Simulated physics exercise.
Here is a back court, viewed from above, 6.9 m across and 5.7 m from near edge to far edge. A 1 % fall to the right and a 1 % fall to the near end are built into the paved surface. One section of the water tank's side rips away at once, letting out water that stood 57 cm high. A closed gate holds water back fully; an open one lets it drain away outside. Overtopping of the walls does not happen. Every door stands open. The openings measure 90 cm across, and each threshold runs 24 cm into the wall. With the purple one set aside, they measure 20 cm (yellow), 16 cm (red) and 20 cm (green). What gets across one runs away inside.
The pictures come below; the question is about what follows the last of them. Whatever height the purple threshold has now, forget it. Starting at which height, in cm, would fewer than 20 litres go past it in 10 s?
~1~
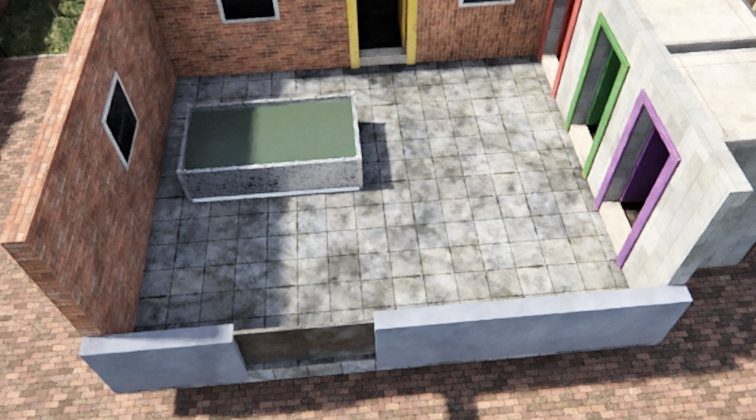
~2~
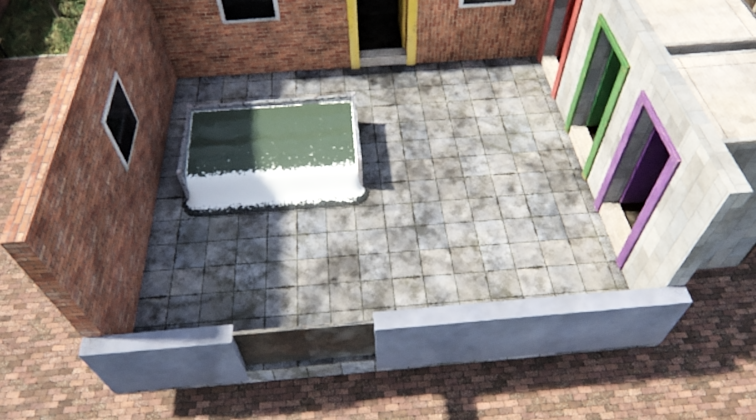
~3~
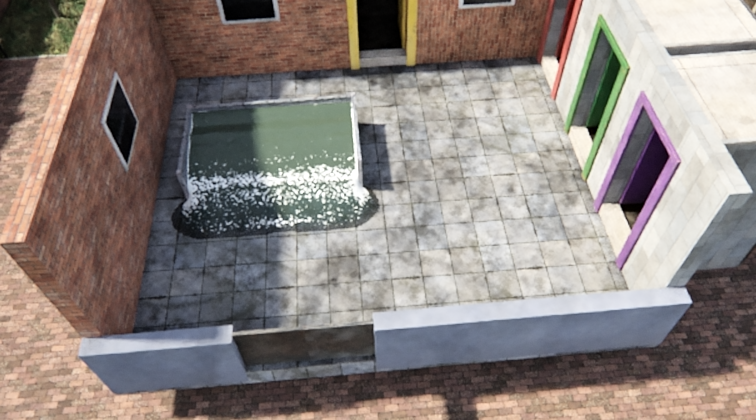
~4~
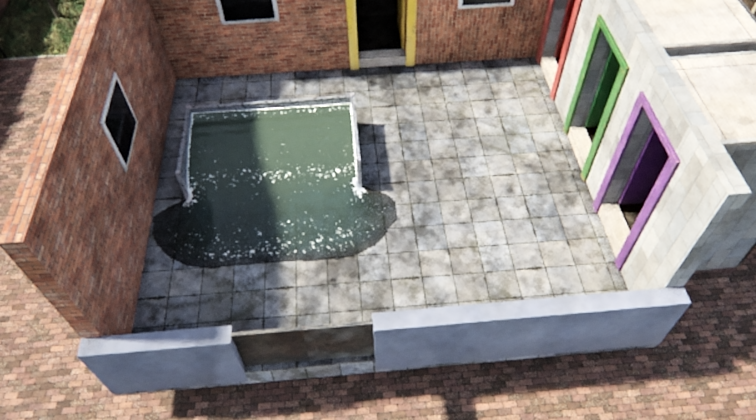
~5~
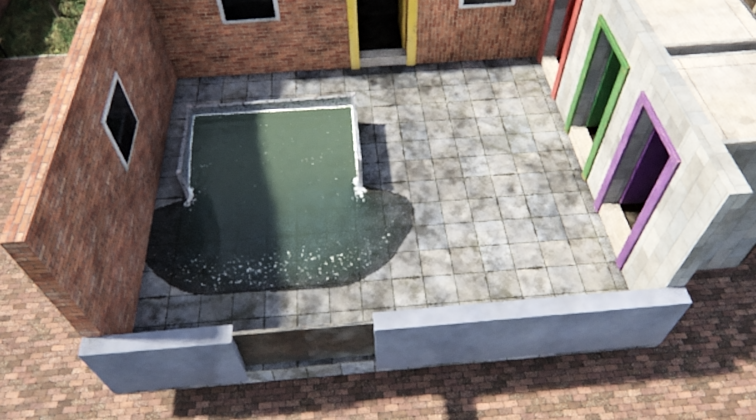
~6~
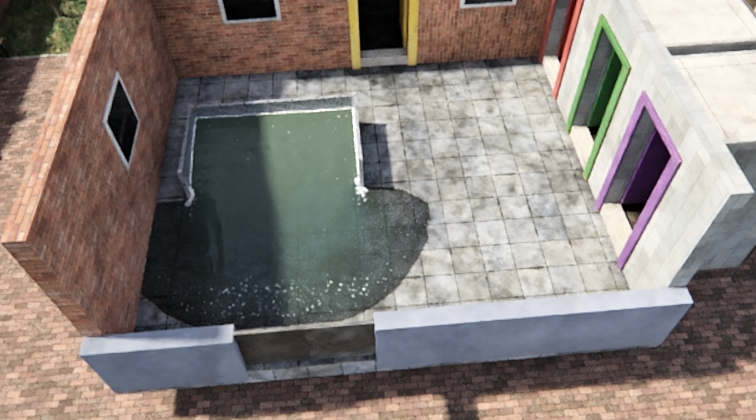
Starting at roughly 13.5 cm.
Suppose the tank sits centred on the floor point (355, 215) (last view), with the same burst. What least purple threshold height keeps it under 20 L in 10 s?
That setup calls for roughly 14.5 cm.
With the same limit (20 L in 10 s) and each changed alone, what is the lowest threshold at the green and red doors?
About 5.5 cm at green and about 9.0 cm at red.
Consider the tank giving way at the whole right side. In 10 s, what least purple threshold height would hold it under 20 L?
You'd want it roughly 13.5 centimetres tall.
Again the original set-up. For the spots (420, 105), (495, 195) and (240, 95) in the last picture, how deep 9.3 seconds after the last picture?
Close to 5, 6 and 2 cm deep.
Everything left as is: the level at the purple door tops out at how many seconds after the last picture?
3.0 s.
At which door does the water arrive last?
Door: Yellow.
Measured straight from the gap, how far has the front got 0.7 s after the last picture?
Roughly 3.6 metres.
Then, 0.7 s after the last picture water covers 35 % of the floor, deepest (40 cm) near (281, 351); it has not reached the purple door.
Then, 2.3 s after the last picture water covers 40 % of the floor, deepest (30 cm) near (639, 321); it has not reached the purple door.
Then, 9.3 s after the last picture water covers 95 % of the floor, deepest (12 cm) near (574, 327); 10 cm at the purple door, 0 litres in over its 23 cm threshold.
At the purple door as built, the water peaked near 19 cm, 3.1 s after the last picture.
With a threshold of 11.5 cm, 43 litres would have come in within the 10 s; with 15.5 cm, 6 litres. So under 20 litres takes about 13.5 cm.
